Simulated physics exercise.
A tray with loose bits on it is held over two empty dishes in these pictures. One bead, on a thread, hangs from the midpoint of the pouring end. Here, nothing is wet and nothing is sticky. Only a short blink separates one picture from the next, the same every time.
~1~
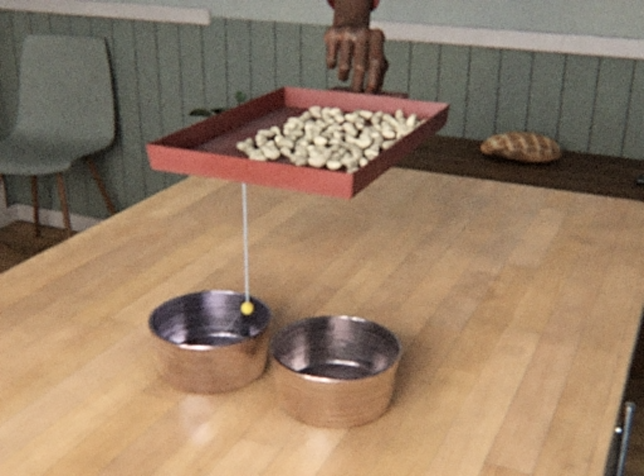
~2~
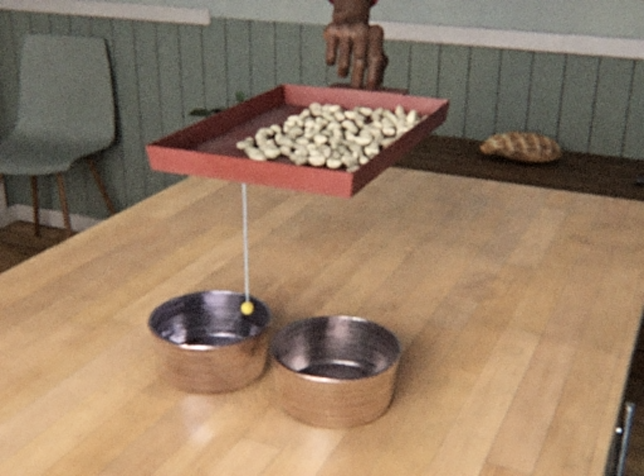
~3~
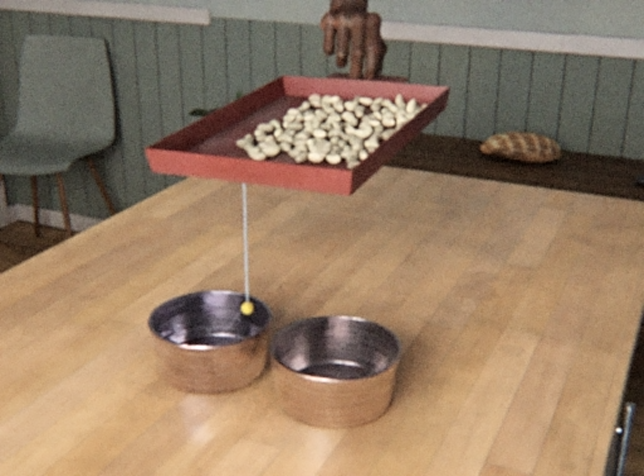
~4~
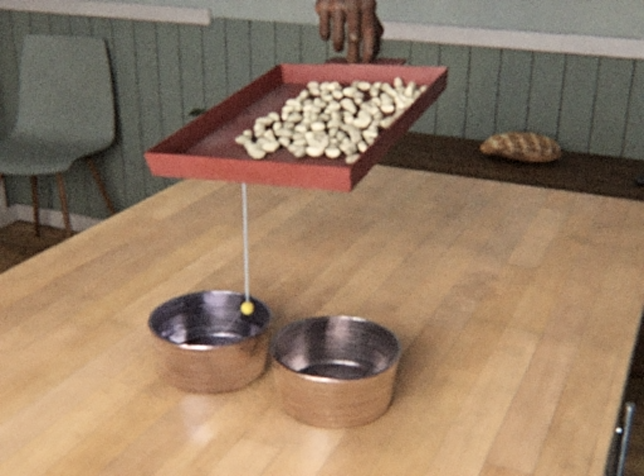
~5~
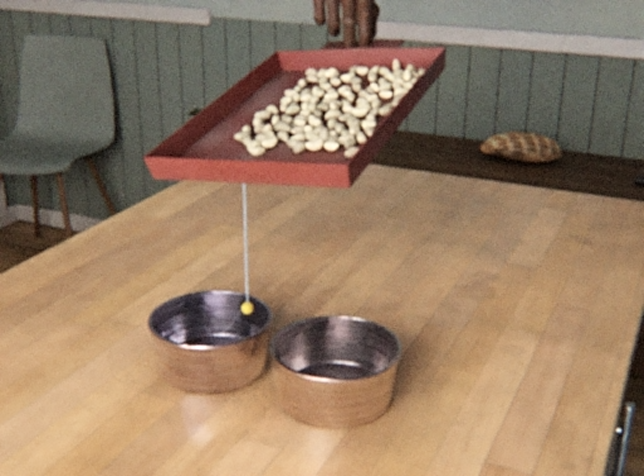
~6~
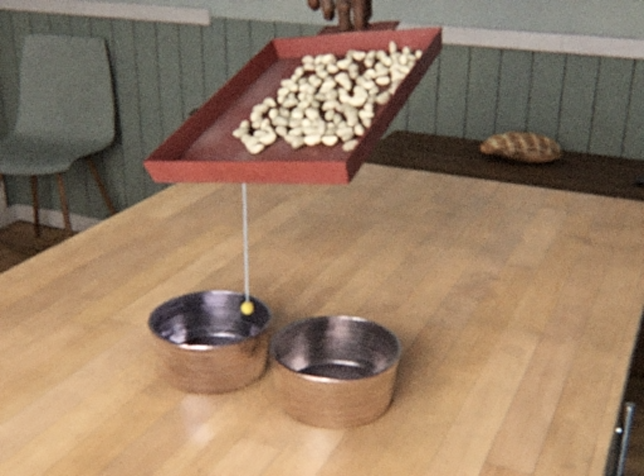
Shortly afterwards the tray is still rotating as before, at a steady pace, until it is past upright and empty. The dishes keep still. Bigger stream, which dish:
Honestly the dish that comes off better is the left one.
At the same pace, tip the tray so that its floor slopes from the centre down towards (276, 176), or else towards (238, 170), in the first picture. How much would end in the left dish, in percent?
Respectively 10 % and 20 %.
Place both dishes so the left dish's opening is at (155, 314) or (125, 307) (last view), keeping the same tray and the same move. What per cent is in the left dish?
Around 90 % followed by around 60 %.
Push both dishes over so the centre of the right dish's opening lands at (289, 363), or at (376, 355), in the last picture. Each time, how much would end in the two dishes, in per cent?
60 and 10 in a hundred, in turn.
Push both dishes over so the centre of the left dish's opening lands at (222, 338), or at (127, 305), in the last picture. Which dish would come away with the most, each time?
Try 1: The left-side dish; try 2: The left-side dish.
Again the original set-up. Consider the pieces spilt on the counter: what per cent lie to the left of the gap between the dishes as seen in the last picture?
It amounts to some 100 percent.
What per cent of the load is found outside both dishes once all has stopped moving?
50 %.
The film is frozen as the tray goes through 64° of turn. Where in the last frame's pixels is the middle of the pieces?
I'd put it at about (203, 145).
Just after the last frame, tray tipped steeply; almost all on the tray; about a tenth in the air.
A moment on, tray tipped past a quarter turn; the larger part on the tray; about a tenth in the left dish; roughly a quarter outside both; just a few in the air.
Further on, tray tipped past a quarter turn; roughly half in the left dish; roughly half outside both.
When it is over, tray tipped past a quarter turn; not one in the right dish; roughly half in the left dish; roughly half outside both.
